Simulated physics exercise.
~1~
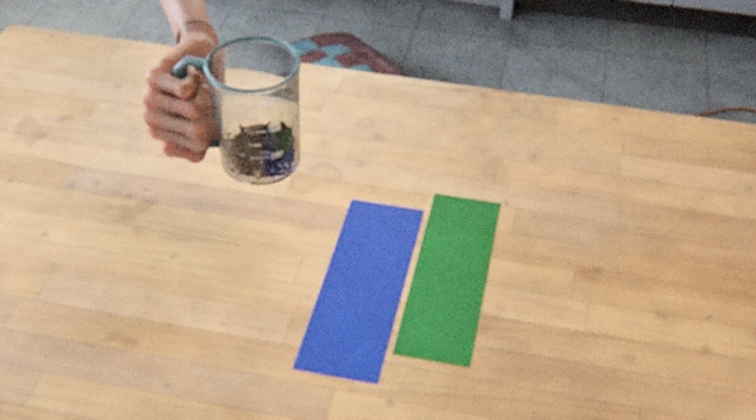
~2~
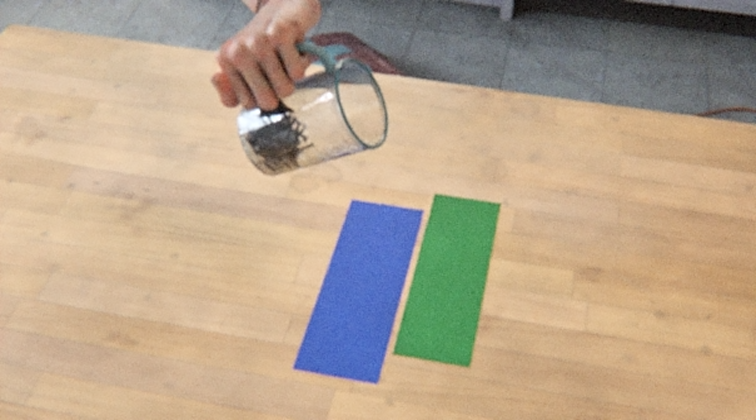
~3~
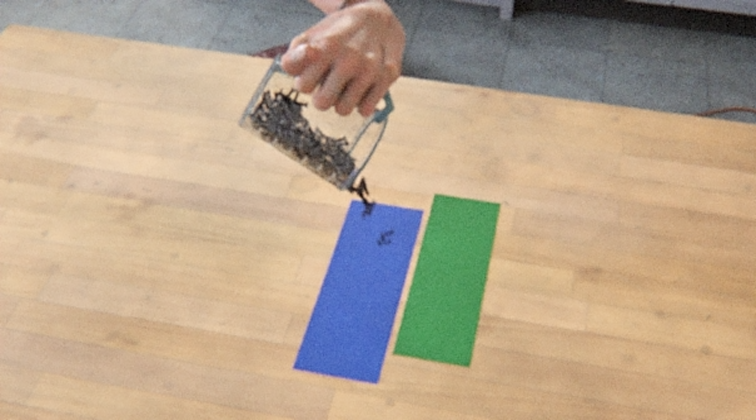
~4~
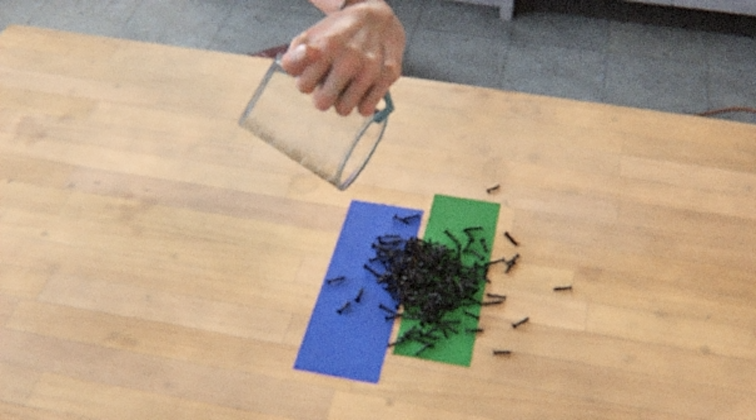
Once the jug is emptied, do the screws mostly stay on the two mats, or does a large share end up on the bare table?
They mostly stay on the two mats, with the larger share on the green one and a fair share on the blue one. Only a few lie on the bare table.
